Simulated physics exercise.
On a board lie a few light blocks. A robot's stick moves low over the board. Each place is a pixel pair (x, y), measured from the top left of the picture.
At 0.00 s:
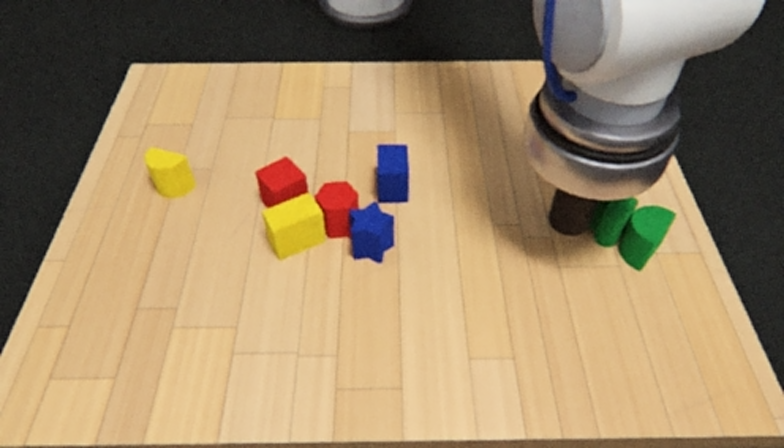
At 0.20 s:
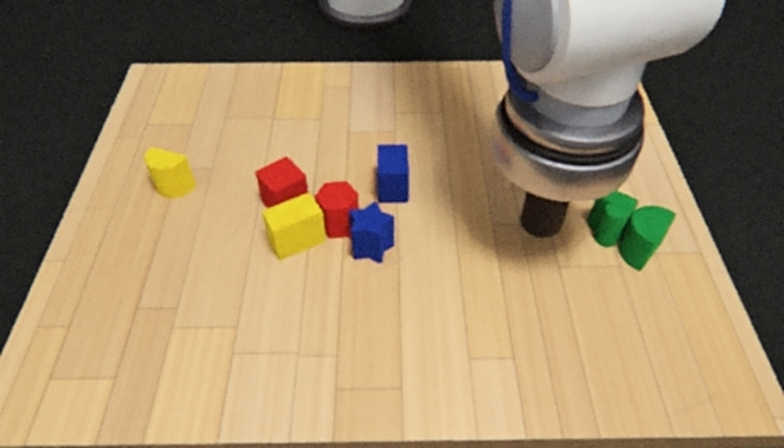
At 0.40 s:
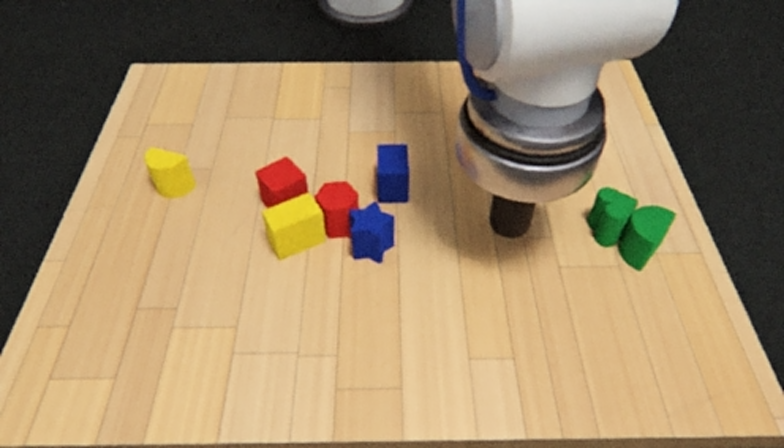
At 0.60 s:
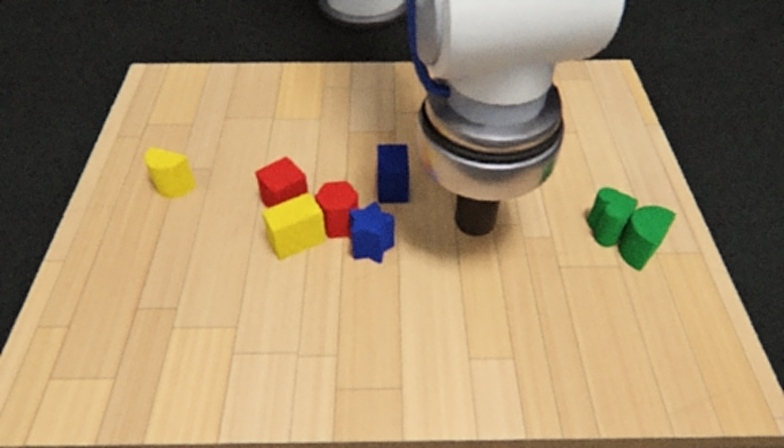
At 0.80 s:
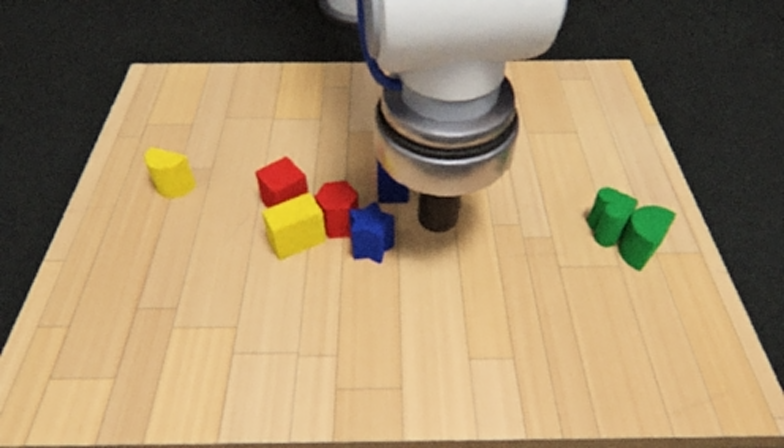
A robot arm moves left across a wooden board, away from two green blocks.
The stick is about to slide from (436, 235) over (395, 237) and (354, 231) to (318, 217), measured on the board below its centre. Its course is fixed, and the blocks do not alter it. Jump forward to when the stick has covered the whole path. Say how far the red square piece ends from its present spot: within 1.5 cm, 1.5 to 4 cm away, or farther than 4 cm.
The 1.5 to 4 cm band.
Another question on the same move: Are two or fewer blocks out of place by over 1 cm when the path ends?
Going by the path, no.
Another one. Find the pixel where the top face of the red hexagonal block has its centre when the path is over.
The middle of its upper face will lie at (281, 173).
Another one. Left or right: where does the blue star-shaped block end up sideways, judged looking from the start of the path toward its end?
It goes left.
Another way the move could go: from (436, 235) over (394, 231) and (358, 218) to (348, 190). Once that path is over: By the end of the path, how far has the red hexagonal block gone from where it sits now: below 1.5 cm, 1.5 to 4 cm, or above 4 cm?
Covers 1.5 to 4 cm.
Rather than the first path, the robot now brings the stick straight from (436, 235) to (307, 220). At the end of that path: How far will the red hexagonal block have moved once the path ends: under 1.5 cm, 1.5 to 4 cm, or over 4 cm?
By the end of the path, it will have gone past 4 cm.
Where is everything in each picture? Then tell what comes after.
In the first picture, stick's lower end (568, 222); red square piece (280, 173); yellow rectangular block (292, 211); red hexagonal block (336, 194); blue star-shaped block (370, 218).
In the second picture, stick (540, 224); blocks still.
In the third picture, stick (509, 224); blocks still.
In the fourth picture, stick (475, 223); blocks still.
In the fifth picture, stick (438, 219); red square piece (280, 173); yellow rectangular block (292, 211); red hexagonal block (336, 194); blue star-shaped block (370, 218).
What follows on the original path. One third of the way, stick (394, 221); blue star-shaped block (352, 220).
Two thirds of the way, stick (352, 215); yellow rectangular block (276, 212), turned 15° anticlockwise; red hexagonal block (315, 189); blue star-shaped block (328, 225), turned 15° anticlockwise.
At the end, stick (316, 201); red square piece (251, 160), turned 15° anticlockwise; yellow rectangular block (271, 212), turned 30° anticlockwise; red hexagonal block (281, 173), turned 15° clockwise; blue star-shaped block (323, 224), turned 35° anticlockwise.
